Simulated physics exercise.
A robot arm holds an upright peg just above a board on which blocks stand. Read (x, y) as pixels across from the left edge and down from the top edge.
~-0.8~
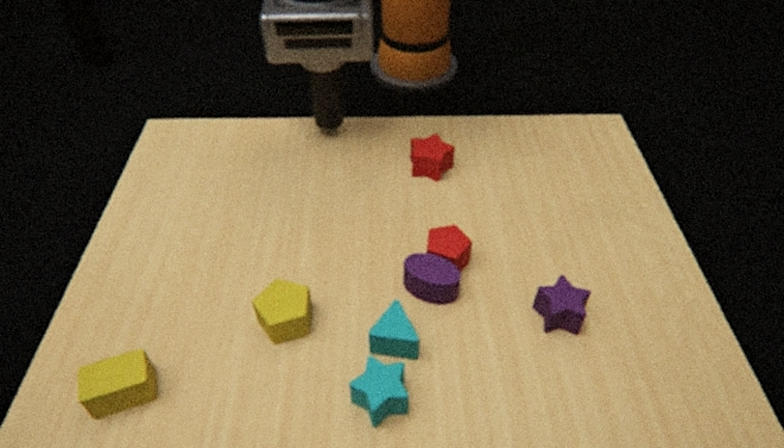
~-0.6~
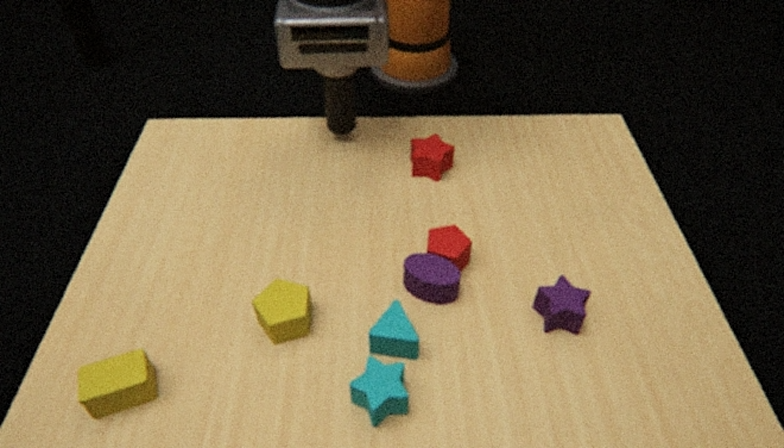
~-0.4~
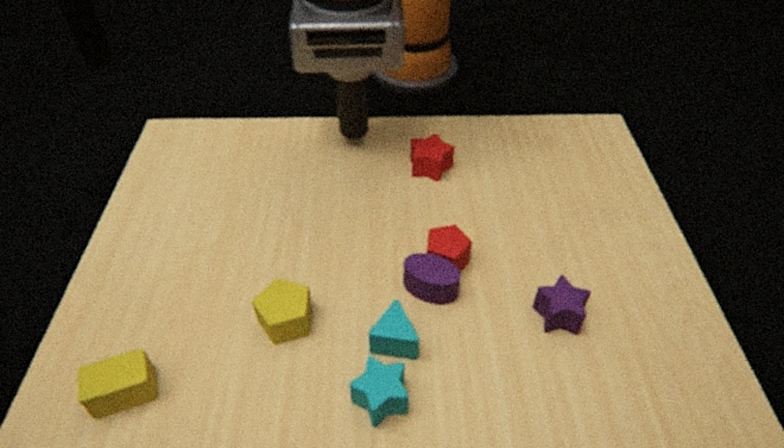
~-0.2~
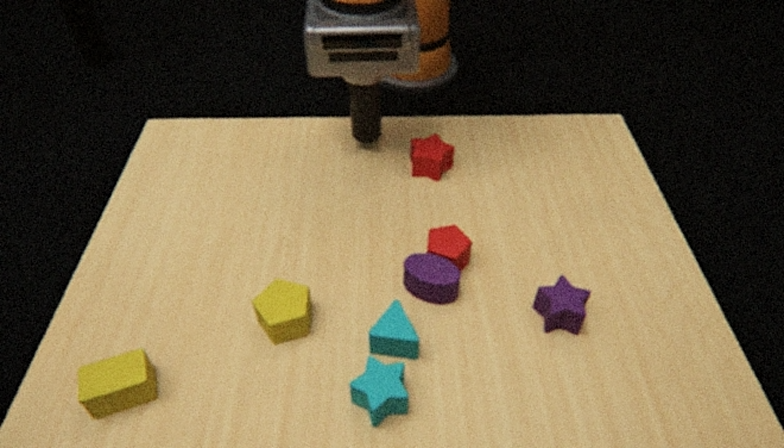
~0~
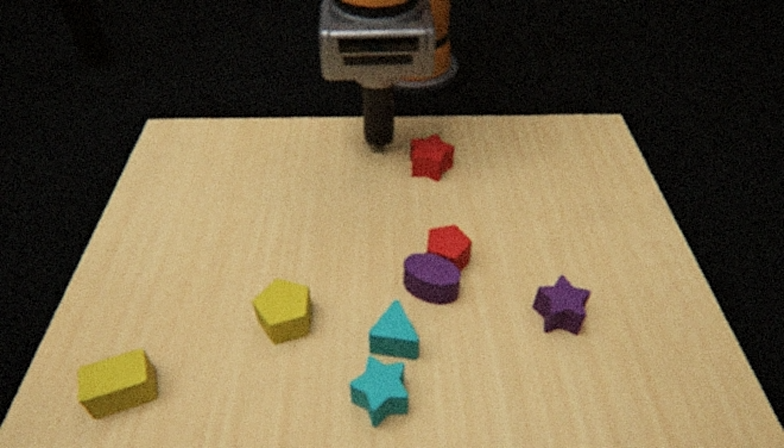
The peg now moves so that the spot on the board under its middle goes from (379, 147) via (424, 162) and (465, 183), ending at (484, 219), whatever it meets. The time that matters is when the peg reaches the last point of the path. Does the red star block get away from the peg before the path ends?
Yes, I think so.
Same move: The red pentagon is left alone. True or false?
True
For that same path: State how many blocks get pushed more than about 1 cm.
By the end, one block will have moved.
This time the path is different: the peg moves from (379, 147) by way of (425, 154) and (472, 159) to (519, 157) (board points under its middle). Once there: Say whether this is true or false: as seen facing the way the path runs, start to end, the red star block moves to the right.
True
The first path, step by step. One third of the way, peg (425, 152); red star block (458, 158).
Two thirds of the way, peg (467, 173); red star block (499, 183), turned 25° clockwise.
At the end, peg (486, 209); red star block (523, 199); red pentagon still.
